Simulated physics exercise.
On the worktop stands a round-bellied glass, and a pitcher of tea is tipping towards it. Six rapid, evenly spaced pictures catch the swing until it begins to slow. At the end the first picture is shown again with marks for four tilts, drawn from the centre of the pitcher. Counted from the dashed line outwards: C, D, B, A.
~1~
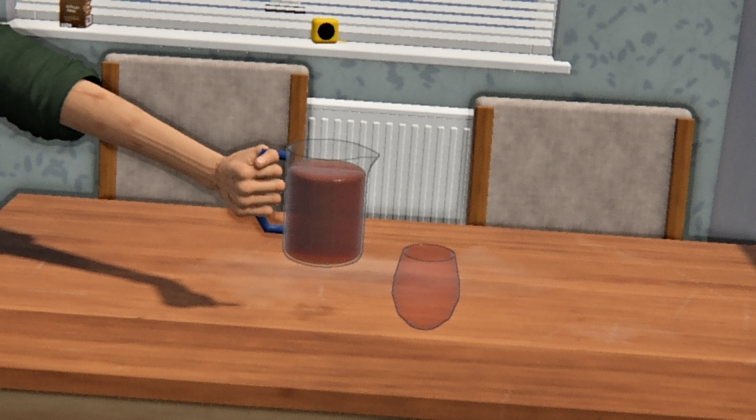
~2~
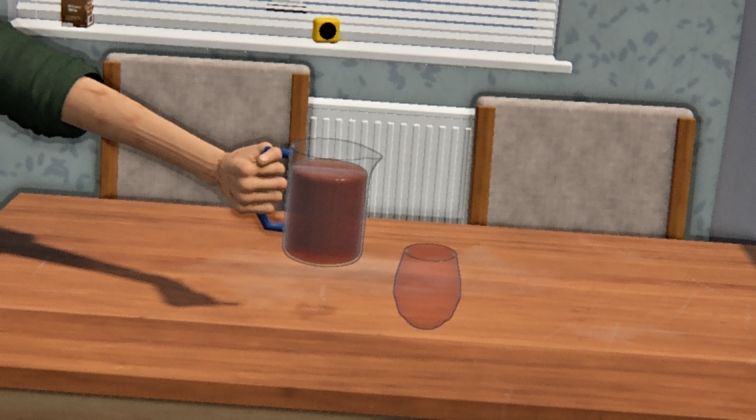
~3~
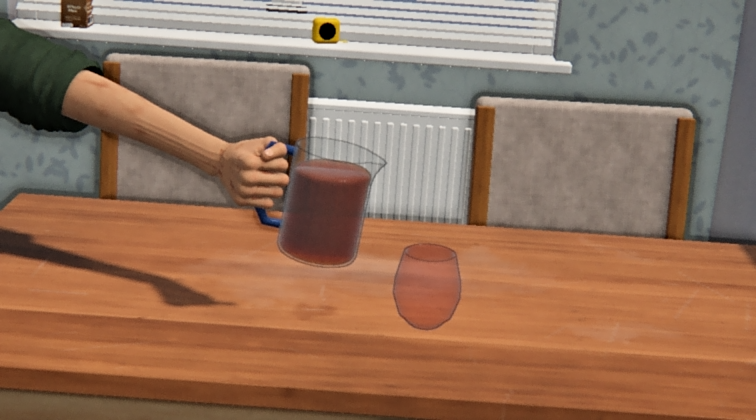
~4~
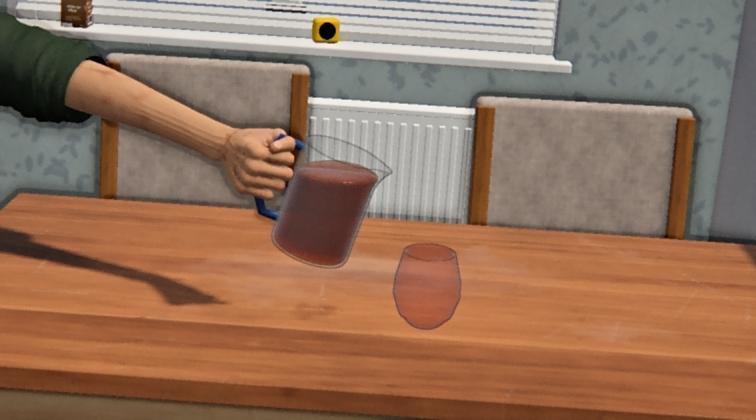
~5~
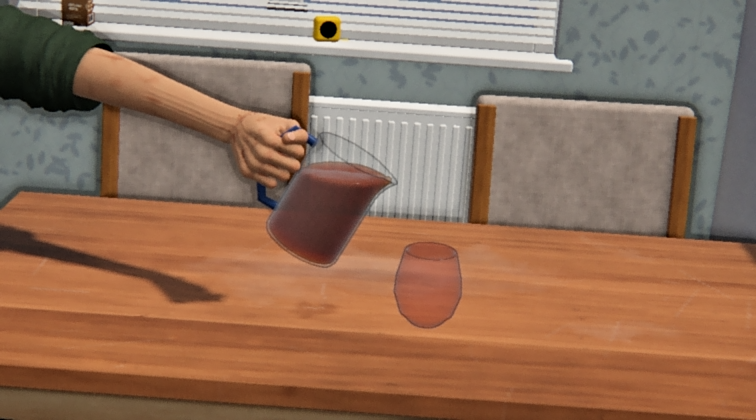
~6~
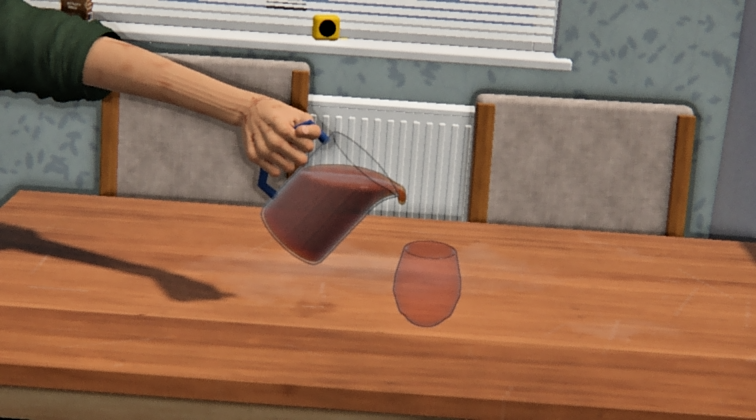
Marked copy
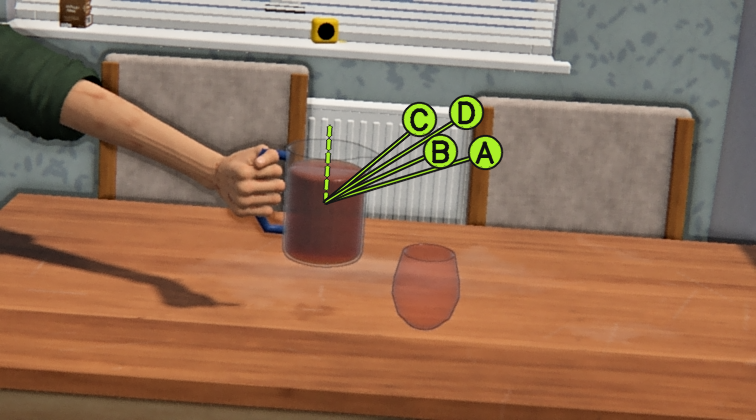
Hand tilting a clear pitcher of reddish tea rightward beside a round-bellied glass on a wooden table, liquid reaching over the lip.
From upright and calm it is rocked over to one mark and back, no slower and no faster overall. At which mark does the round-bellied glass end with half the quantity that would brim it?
D works best here.
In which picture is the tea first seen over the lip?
In picture 6.
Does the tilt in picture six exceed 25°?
Yes.
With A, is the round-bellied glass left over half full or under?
Over.
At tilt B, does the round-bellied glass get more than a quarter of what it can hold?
Yes, clearly.
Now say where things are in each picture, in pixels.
The first picture shows upright, lip at (378, 155); rim of the round-bellied glass round (429, 252); nothing has left yet.
The second picture shows tipped about 2°, lip at (381, 156); nothing has left yet.
The third picture shows tipped about 8°, lip at (385, 162); nothing has left yet.
The fourth picture shows tipped about 16°, lip at (391, 171); nothing has left yet.
The fifth picture shows tipped about 27°, lip at (397, 182); nothing has left yet.
The sixth picture shows tipped about 39°, lip at (398, 194); tea is over the lip, down to (403, 201).
On the marked copy, A at (469, 158); B at (424, 157); C at (408, 133); D at (452, 122).
For tilt A, the round-bellied glass ends with about 91 % of what it can hold; 4 % of the tea is spilt.
For tilt B, the round-bellied glass ends with about 70 % of what it can hold.
For tilt C, the round-bellied glass ends with about 30 % of what it can hold.
For tilt D, the round-bellied glass ends with about 47 % of what it can hold.
